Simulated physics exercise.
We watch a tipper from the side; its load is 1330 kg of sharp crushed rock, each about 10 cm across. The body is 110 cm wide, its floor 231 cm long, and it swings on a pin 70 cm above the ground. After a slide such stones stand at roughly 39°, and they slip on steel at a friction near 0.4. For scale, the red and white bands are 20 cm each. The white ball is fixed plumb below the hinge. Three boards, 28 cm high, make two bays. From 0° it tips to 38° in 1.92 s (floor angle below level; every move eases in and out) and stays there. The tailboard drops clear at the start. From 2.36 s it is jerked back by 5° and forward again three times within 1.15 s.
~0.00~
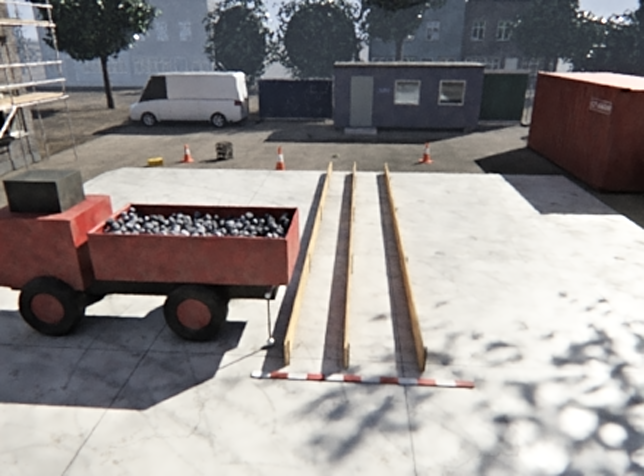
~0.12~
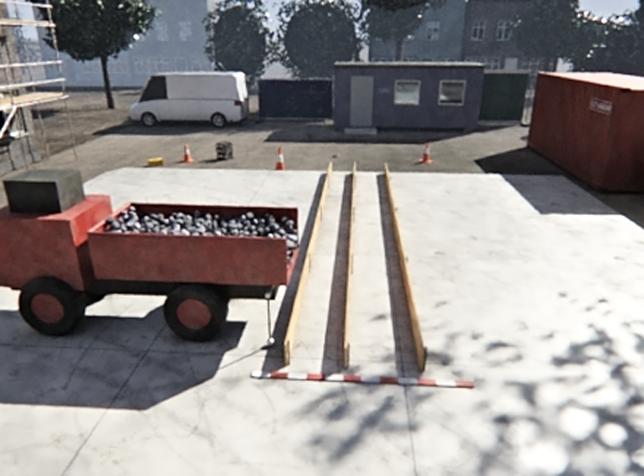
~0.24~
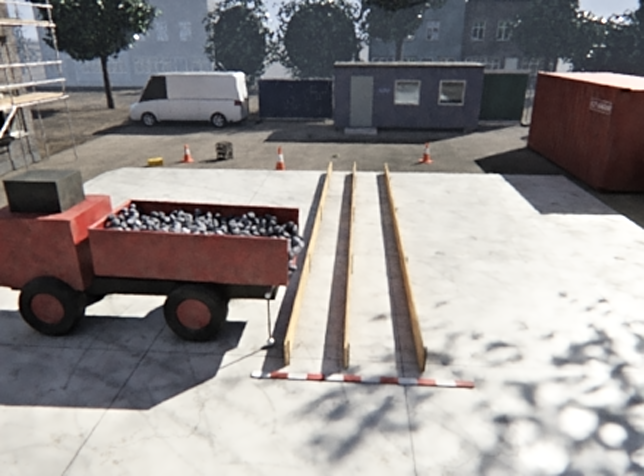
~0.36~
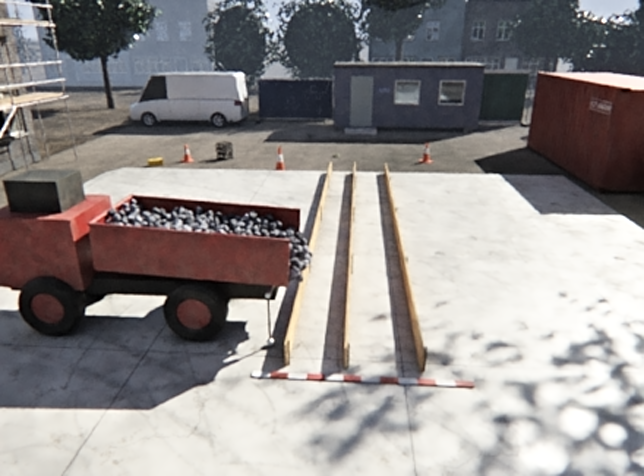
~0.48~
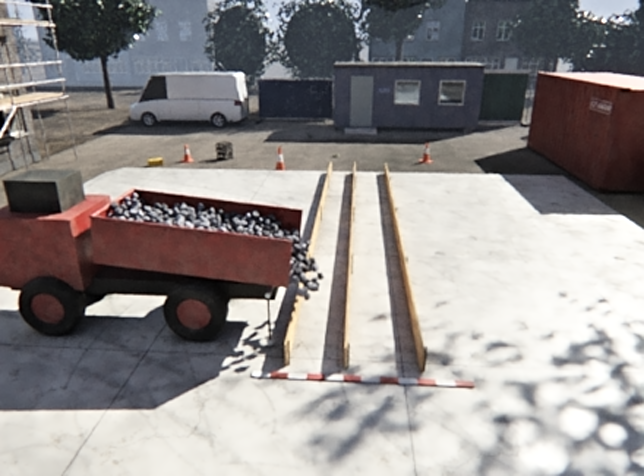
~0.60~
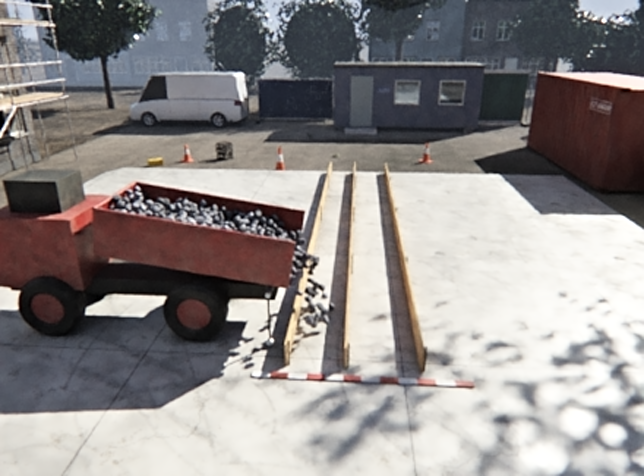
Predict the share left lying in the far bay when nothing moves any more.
Close to 25 in a hundred.
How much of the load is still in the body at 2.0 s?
It holds some 50 per cent.
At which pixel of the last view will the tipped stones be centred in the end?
Near (328, 310).
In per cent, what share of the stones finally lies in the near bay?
About 65 per cent.
After 1.4 s the floor is at 32°; 84 % in the body, 16 % in the near bay; the foremost stones are at (340, 324).
After 2.0 s the floor is at 38°; 48 % in the body, 51 % in the near bay, 1 % in the far bay; the foremost stones are at (370, 311).
After 4.0 s the floor is at 38°; 3 % in the body, 7 % short of the bays, 65 % in the near bay, 25 % in the far bay; the foremost stones are at (408, 319).
After 7.1 s the floor is at 38°; 2 % in the body, 9 % short of the bays, 64 % in the near bay, 25 % in the far bay; the foremost stones are at (408, 319).
